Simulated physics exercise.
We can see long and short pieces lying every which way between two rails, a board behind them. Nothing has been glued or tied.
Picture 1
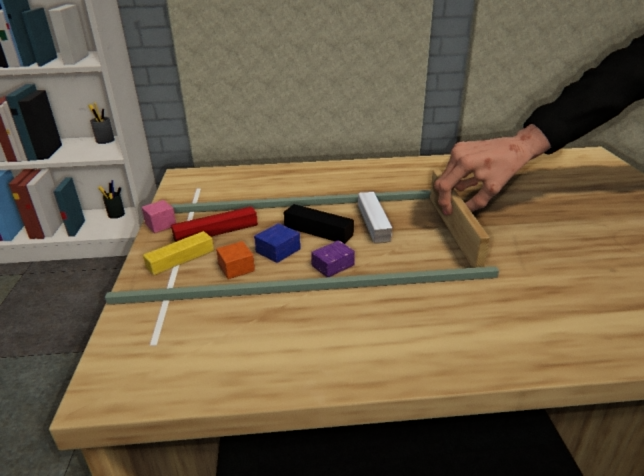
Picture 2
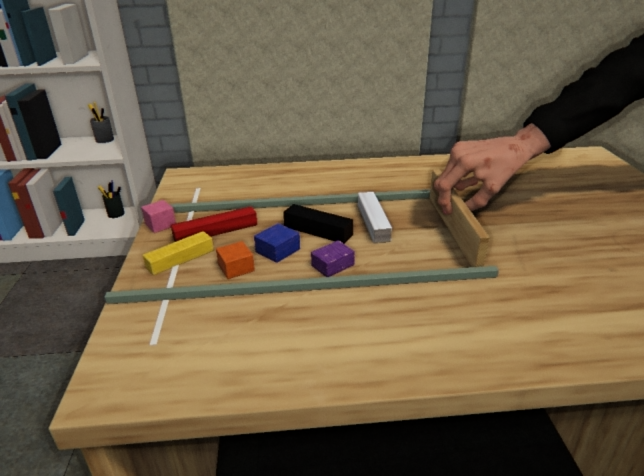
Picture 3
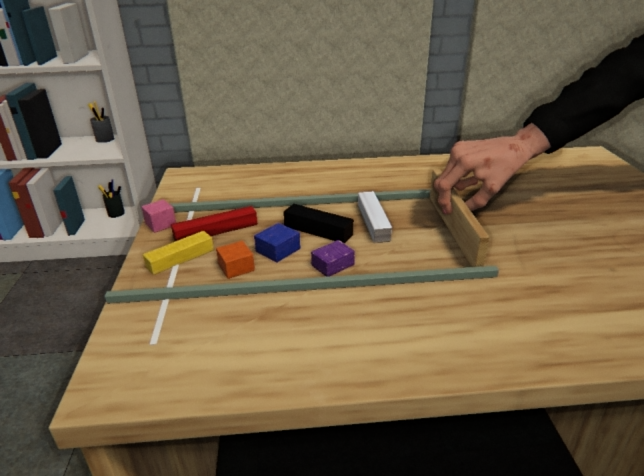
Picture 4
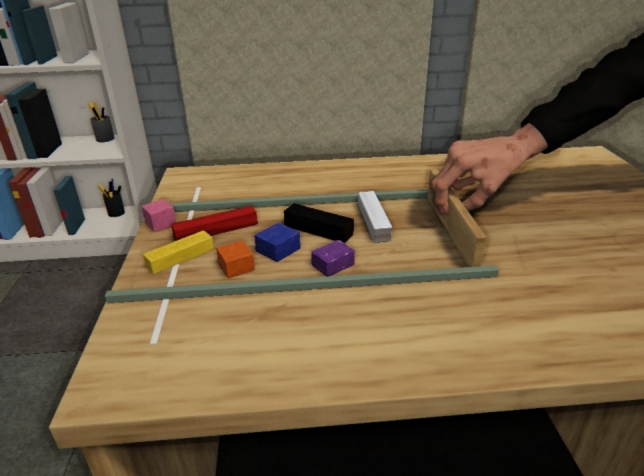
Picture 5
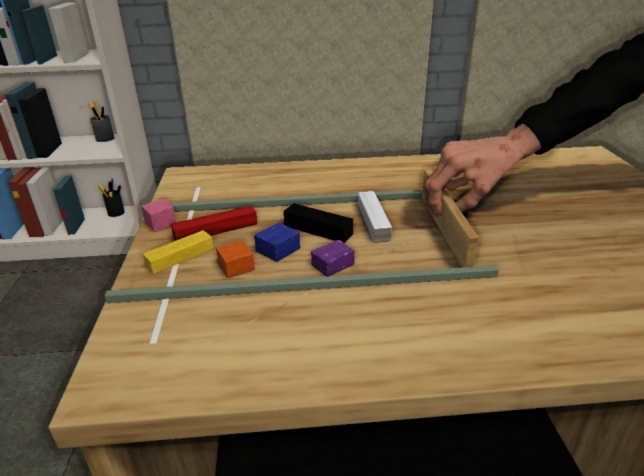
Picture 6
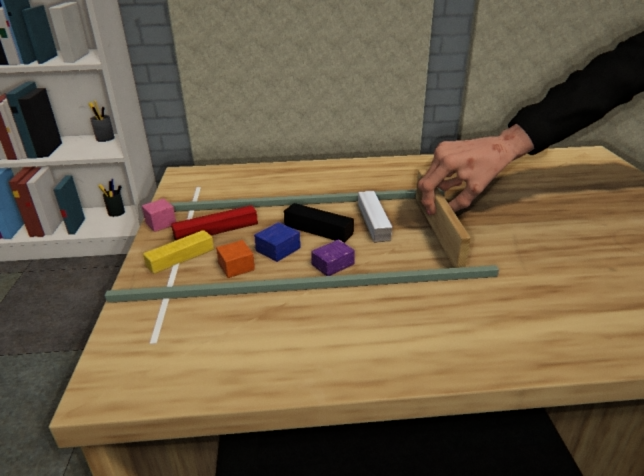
A hand in a dark sleeve grips a wooden board on a wooden table, seen from slightly above, with a bookshelf at left and grey-beige panels behind. Between two teal rails lie pink, yellow, red, orange, blue, black, purple and white blocks, a white tape line crossing at left. The hand barely moves at first, then slides the board slightly left while the blocks and view stay still.
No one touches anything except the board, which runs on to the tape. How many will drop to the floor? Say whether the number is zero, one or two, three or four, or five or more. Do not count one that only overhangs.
The number is three or four.
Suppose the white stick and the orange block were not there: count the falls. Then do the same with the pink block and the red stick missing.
Fallen: 0 in the first try, 1 in the other.
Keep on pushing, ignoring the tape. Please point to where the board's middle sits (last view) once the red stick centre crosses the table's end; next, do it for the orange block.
About (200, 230), and about (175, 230) for the other.
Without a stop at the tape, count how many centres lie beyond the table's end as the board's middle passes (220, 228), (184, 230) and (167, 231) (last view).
Counts: 0, 3, 5.
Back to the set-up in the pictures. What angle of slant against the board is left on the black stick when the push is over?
I'd put it at about 0°.
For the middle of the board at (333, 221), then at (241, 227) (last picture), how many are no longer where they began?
By the first moment it's 3, by the second it's 7.
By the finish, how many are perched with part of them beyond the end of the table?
That comes to 2 of them.
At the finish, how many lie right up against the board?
The figure is 2.
Soon after, none off yet; pink block at rest near (159, 215); yellow bar at rest near (180, 251); red stick at rest near (216, 224).
After that, none off yet; pink block at rest near (159, 215); yellow bar moving near (176, 251); red stick displaced a little near (184, 226).
In the end, the number that fall off is three or four; gone, red stick, yellow bar and pink block.
